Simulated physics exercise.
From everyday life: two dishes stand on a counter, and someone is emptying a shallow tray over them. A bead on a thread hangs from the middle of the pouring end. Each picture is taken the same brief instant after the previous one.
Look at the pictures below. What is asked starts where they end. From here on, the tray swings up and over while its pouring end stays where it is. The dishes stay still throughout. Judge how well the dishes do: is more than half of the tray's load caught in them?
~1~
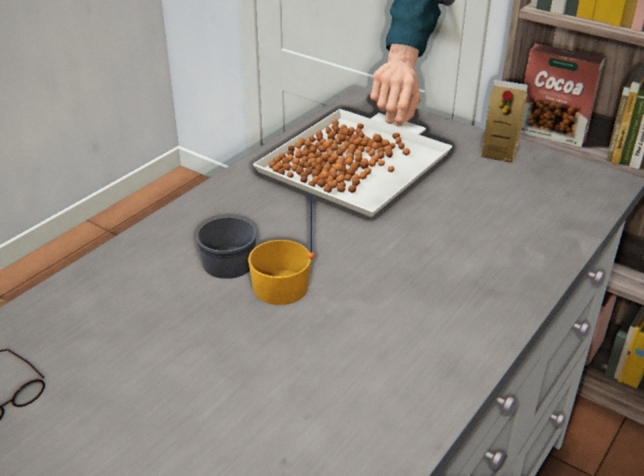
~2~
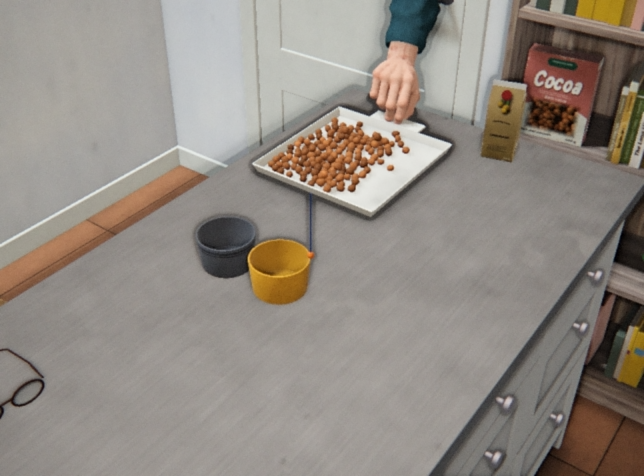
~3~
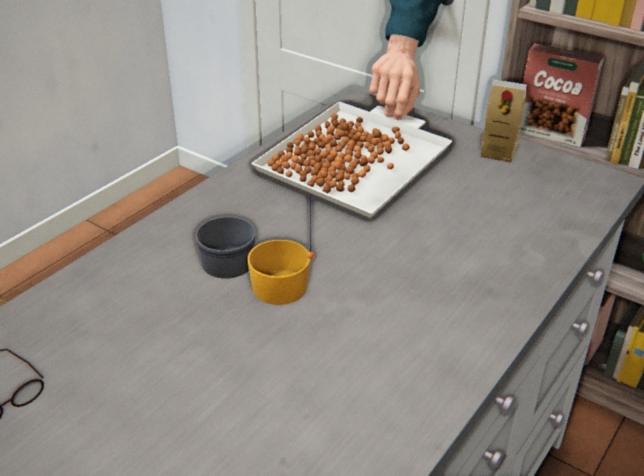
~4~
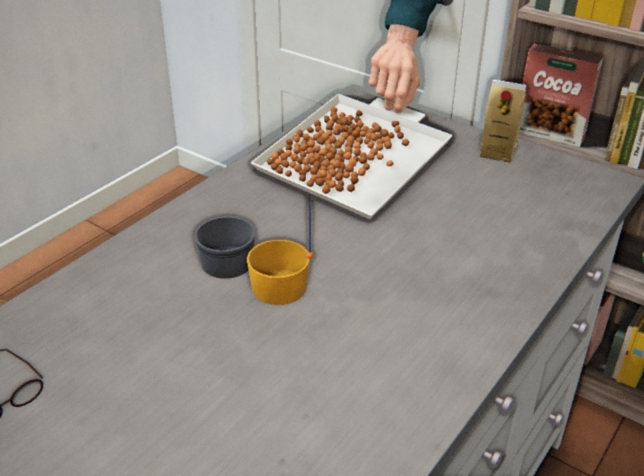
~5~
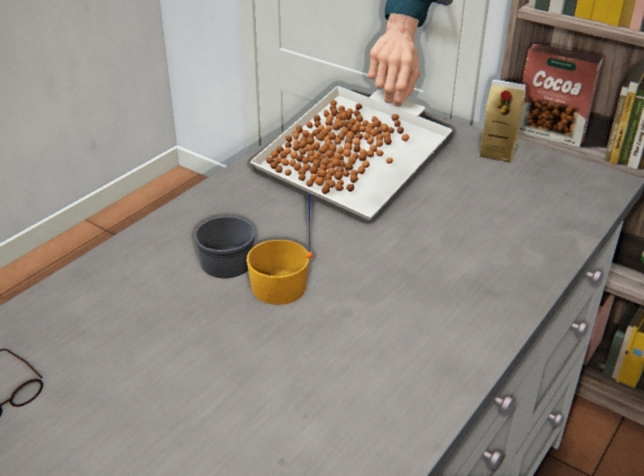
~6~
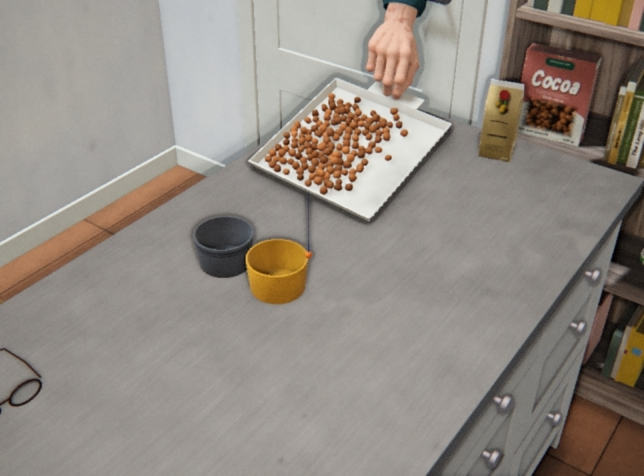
No, less than half is caught.
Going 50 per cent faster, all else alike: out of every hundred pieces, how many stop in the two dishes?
Estimated share: Some 0%.
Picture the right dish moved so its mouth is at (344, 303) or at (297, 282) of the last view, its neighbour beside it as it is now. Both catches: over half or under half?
With the first shift the pair saves beyond half; with the second, less than a half.
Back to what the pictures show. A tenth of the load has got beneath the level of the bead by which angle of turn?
Close to 65° of tilt at that moment.
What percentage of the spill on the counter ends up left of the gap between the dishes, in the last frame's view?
About 10 per cent.
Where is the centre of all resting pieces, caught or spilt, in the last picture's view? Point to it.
Centre at rest: Close to (333, 335).
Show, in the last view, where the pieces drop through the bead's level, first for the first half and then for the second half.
Early-half point (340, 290); late-half point (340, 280).
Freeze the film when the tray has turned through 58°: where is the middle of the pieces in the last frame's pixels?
The middle of the pieces lands at roughly (332, 177).
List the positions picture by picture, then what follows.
In the first picture, corners of the pouring end at (258, 164) and (372, 208), level; middle of the load at (335, 157), hazelnuts; left dish at (208, 260); right dish at (261, 286); bead on its thread at (311, 256).
In the second picture, corners of the pouring end at (258, 163) and (371, 208), level; middle of the load at (334, 155).
In the third picture, corners of the pouring end at (257, 163) and (371, 210), tipped barely, lowest at the right corner; middle of the load at (334, 154).
In the fourth picture, corners of the pouring end at (256, 162) and (370, 211), tipped a little, lowest at the right corner; middle of the load at (333, 151).
In the fifth picture, corners of the pouring end at (256, 161) and (369, 213), tipped a little, lowest at the right corner; middle of the load at (333, 148).
In the sixth picture, corners of the pouring end at (254, 160) and (368, 214), tipped a little, lowest at the right corner; middle of the load at (332, 146); left dish at (205, 259); right dish at (258, 285).
Soon after the last picture, tray tipped steeply; nearly all on the tray; a small part outside both; a small part in the air.
A little later, tray tipped right over; a stray few on the tray; a stray few in the right dish; most outside both; a small part in the air.
Later still, tray tipped past a quarter turn; a stray few in the right dish; nearly all outside both.
At rest, tray tipped past a quarter turn; a stray few in the right dish; none in the left dish; nearly all outside both.
